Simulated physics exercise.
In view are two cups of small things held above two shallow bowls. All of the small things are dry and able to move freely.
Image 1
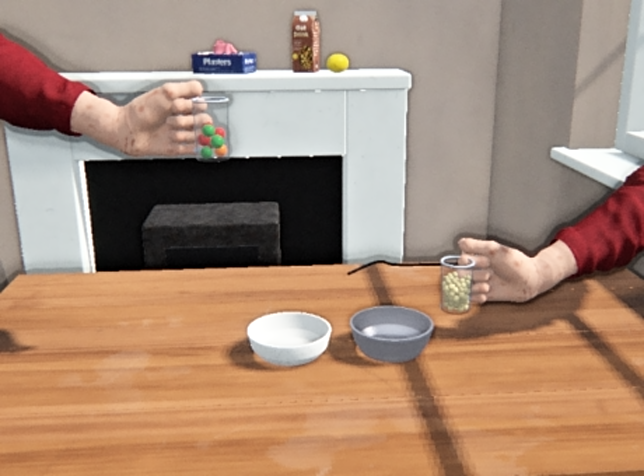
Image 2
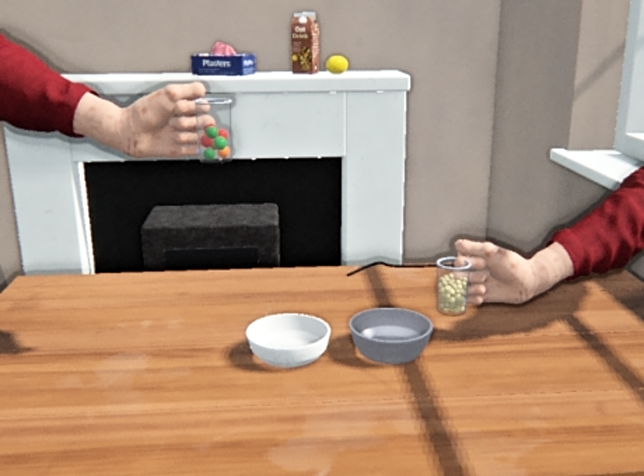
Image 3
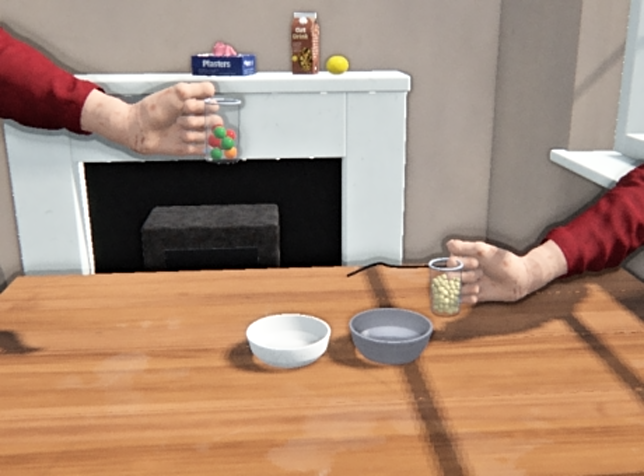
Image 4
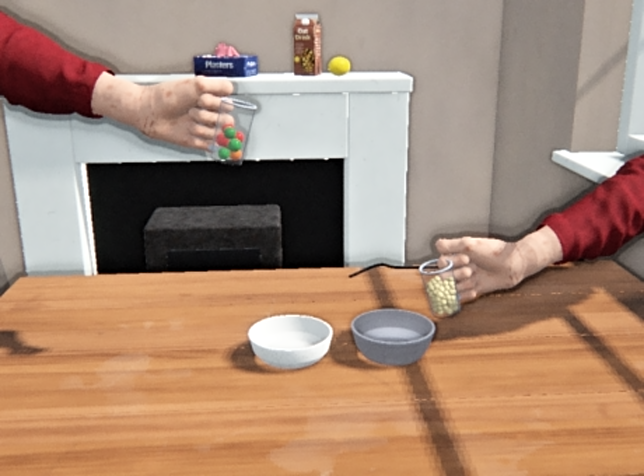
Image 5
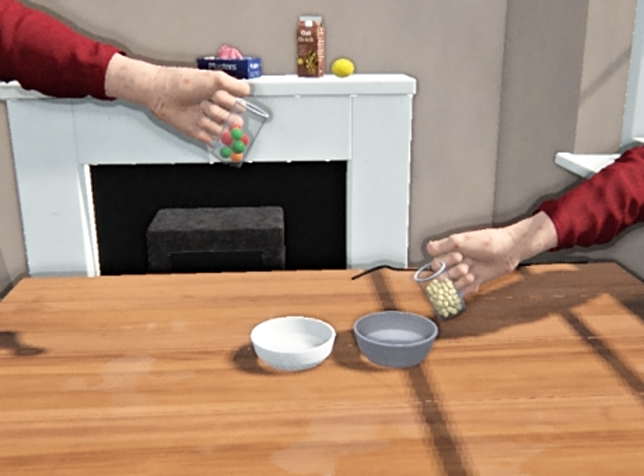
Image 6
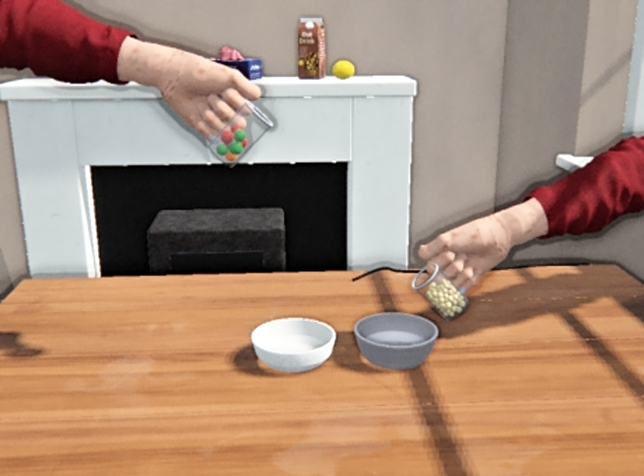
At first, two hands hold clear cups upright above a wooden table, the left one with colourful gumballs high over a white bowl, the right one with pale beans just above a grey bowl. The hands shift slightly inward, then steadily tilt both cups toward each other, their contents still inside.
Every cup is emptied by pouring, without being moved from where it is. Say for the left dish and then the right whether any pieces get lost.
In the end left dish sheds bits; right dish does not spill.
Then, 0.30 s later than the last frame, left, every one still in the cup; right, every one still in the cup.
Then, 0.62 s later than the last frame, left, the larger part still in the cup, about a tenth in the air; right, almost all still in the cup, just a few in the air.
Then, 1.00 s later than the last frame, left, roughly a quarter in the dish, the larger part in the air; right, about a tenth still in the cup, the larger part in the dish, just a few in the air.
When it is over, left, roughly a third in the dish, roughly two thirds outside the dish; right, every one in the dish, not one outside the dish.
